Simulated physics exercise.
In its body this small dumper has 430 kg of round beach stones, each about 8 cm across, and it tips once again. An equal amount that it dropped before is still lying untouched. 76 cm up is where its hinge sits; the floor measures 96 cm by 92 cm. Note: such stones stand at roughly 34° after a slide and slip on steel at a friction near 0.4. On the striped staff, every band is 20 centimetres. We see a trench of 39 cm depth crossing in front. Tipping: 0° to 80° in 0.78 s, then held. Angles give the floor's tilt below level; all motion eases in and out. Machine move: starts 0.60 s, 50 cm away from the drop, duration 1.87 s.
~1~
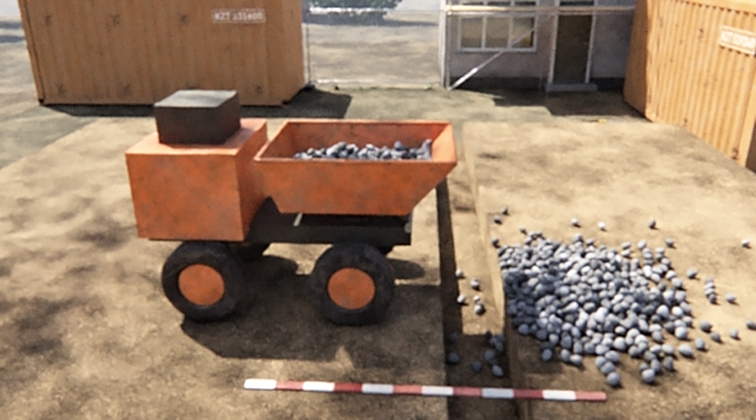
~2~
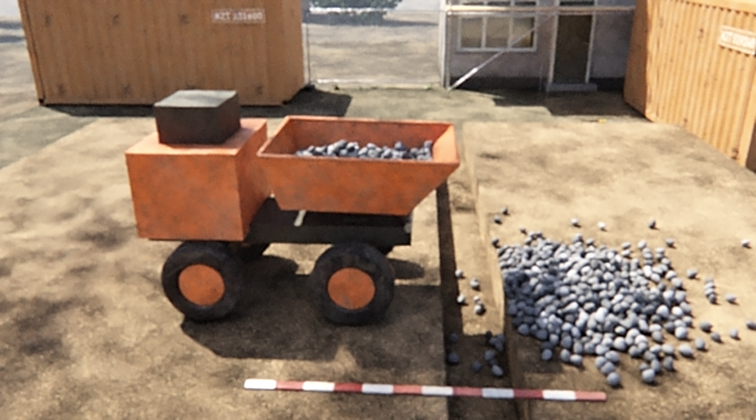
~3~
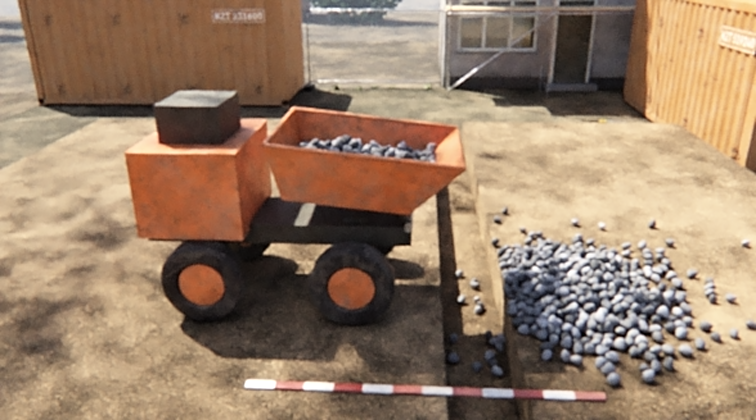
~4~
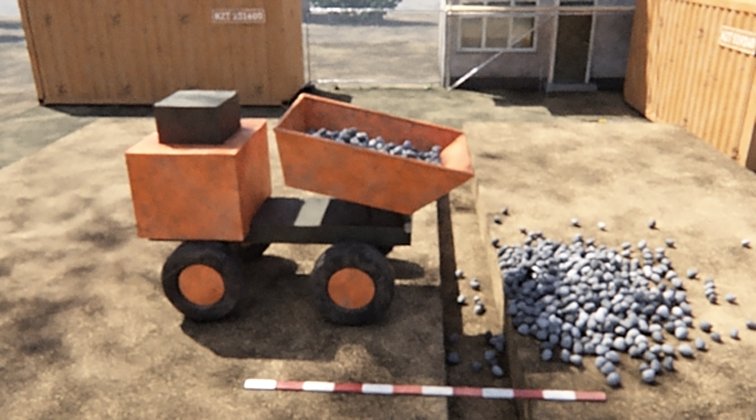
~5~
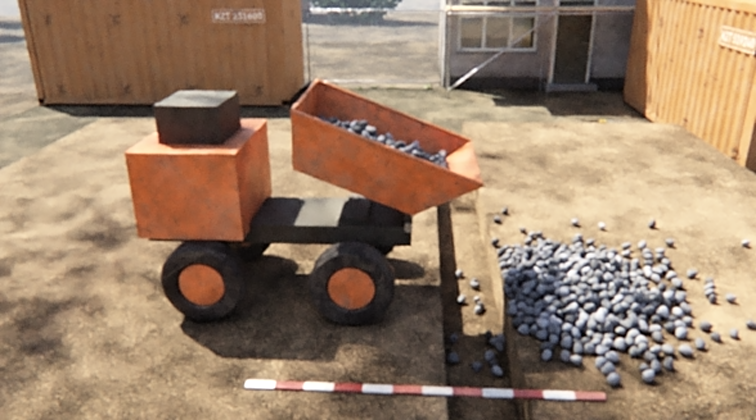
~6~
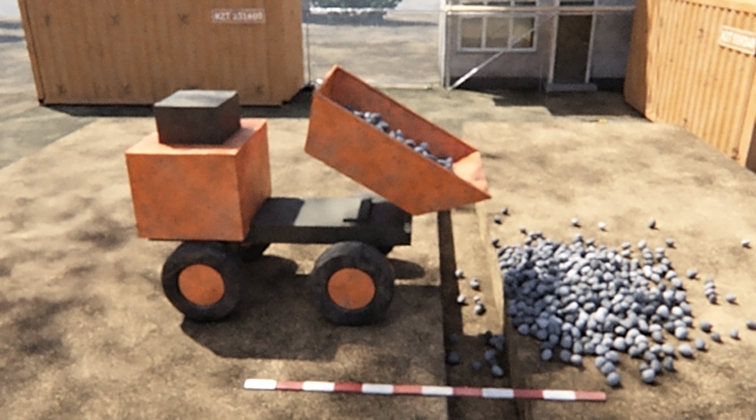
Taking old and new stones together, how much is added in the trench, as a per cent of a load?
About 33 per cent.
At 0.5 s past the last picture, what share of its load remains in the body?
That works out to about 85 %.
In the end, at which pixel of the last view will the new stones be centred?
Around (543, 289).
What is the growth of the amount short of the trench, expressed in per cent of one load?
Roughly 0 in a hundred, I'd estimate.
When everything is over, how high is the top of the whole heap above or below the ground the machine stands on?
Top of heap: Approx. 28 cm above ground level.
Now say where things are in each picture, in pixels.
The first frame shows lip at (457, 163), floor tilted 0°, highest stones at (364, 153). The earlier load is highest near (550, 271), 21 cm above ground level, 3 % in the trench, 97 % past the trench.
The second frame shows lip at (460, 165), floor tilted 2°, highest stones at (358, 152).
In the third frame, the body is at 6°, its lip at (466, 169); the top of the load is at (336, 146).
In the fourth frame, the body is at 13°, its lip at (474, 176); the top of the load is at (328, 137).
The fifth frame shows lip at (483, 185), floor tilted 21°, highest stones at (324, 125).
In the sixth frame, the body is at 31°, its lip at (491, 198); the top of the load is at (335, 111).
Then, 0.2 s after the last picture the floor is at 67°; in per cent of one load, 100 in the body, 3 in the trench, 97 past the trench; the foremost stones are past the picture's edge.
Then, 0.5 s after the last picture the floor is at 80°; in per cent of one load, 86 in the body, 9 in the trench, 106 past the trench; the foremost stones are past the picture's edge.
Then, 2.6 s after the last picture the floor is at 80°; in per cent of one load, 0 in the body, 35 in the trench, 164 past the trench; the foremost stones are past the picture's edge.
Then, 5.2 s after the last picture the floor is at 80°; in per cent of one load, 0 in the body, 36 in the trench, 164 past the trench; the foremost stones are past the picture's edge. Net gain in the trench, 33.
